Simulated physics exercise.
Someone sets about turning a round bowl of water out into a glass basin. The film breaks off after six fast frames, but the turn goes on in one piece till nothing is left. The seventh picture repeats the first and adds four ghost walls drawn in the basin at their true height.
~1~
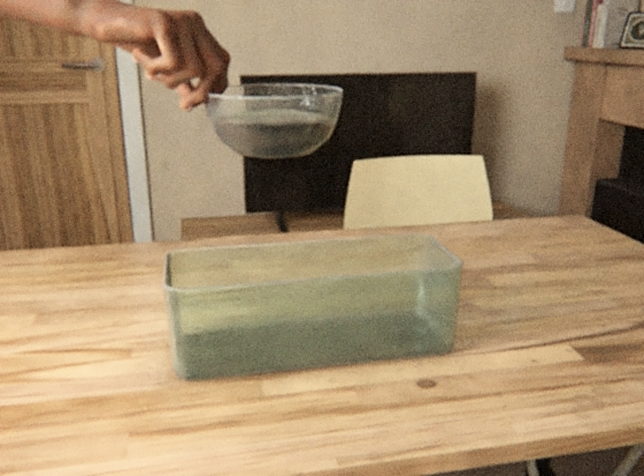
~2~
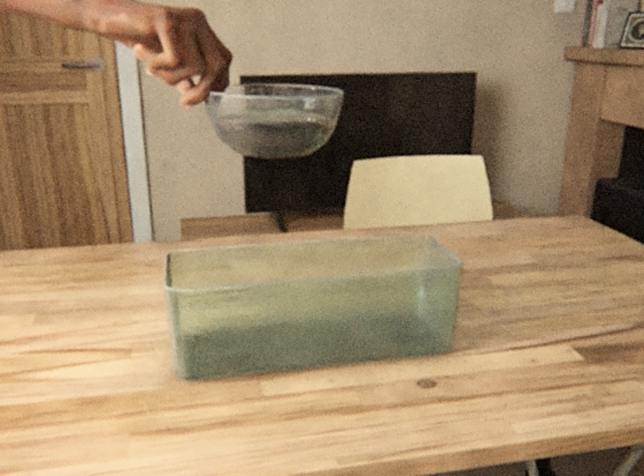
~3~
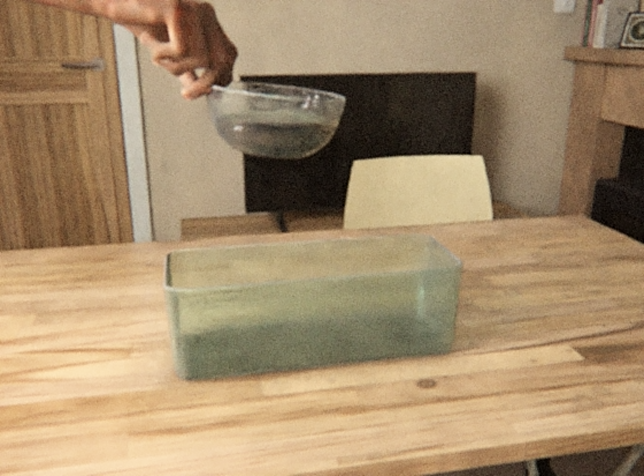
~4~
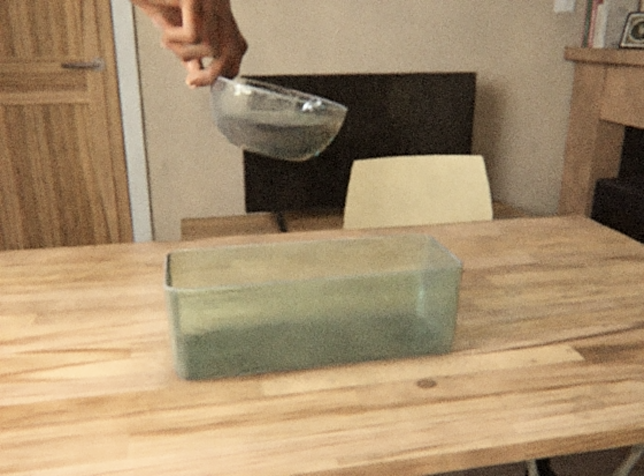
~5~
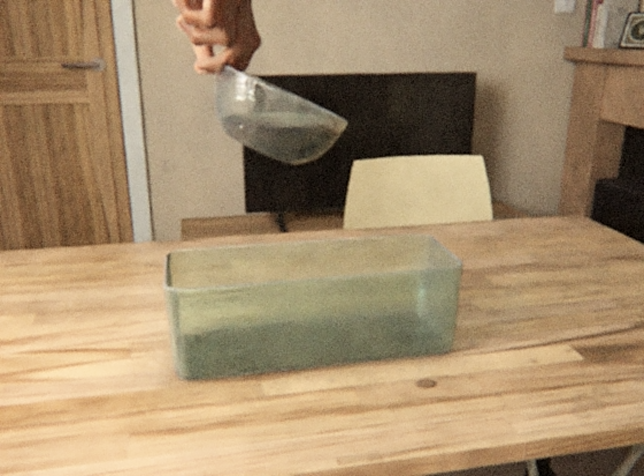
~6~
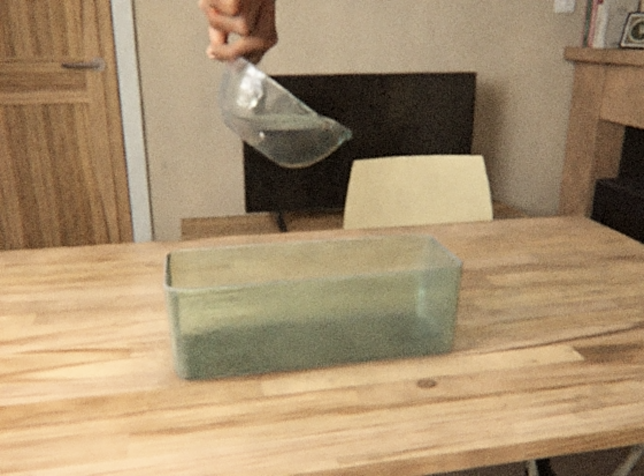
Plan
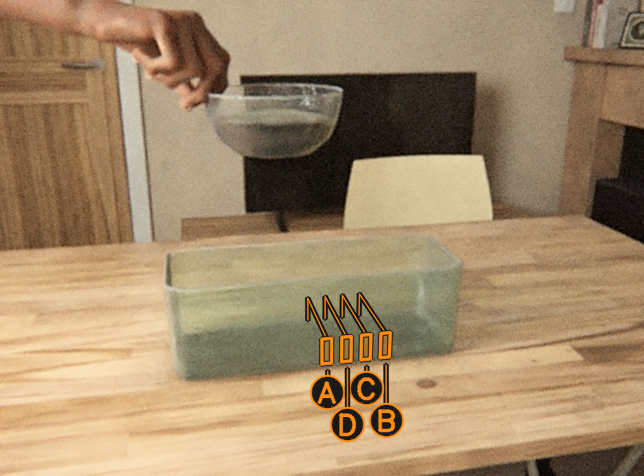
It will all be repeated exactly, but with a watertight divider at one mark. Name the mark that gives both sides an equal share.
B works best here.
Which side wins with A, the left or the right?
The right side.
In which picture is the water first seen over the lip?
In picture 6.
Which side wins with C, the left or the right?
The right one.
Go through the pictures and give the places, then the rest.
The first frame shows upright, lip at (338, 88); basin from (175, 377) to (452, 348); nothing has left yet.
The second frame shows upright, lip at (339, 90); nothing has left yet.
The third frame shows tipped about 7°, lip at (341, 96); nothing has left yet.
The fourth frame shows tipped about 15°, lip at (343, 106); nothing has left yet.
The fifth frame shows tipped about 25°, lip at (344, 119); nothing has left yet.
The sixth frame shows tipped about 37°, lip at (341, 134); water is over the lip, down to (345, 136).
In orange, A at (327, 370); B at (386, 364); C at (366, 366); D at (347, 368).
With A, about 8 % ends left of the wall and 91 % right of it.
With B, about 49 % ends left of the wall and 51 % right of it.
With C, about 24 % ends left of the wall and 75 % right of it.
With D, about 9 % ends left of the wall and 89 % right of it.
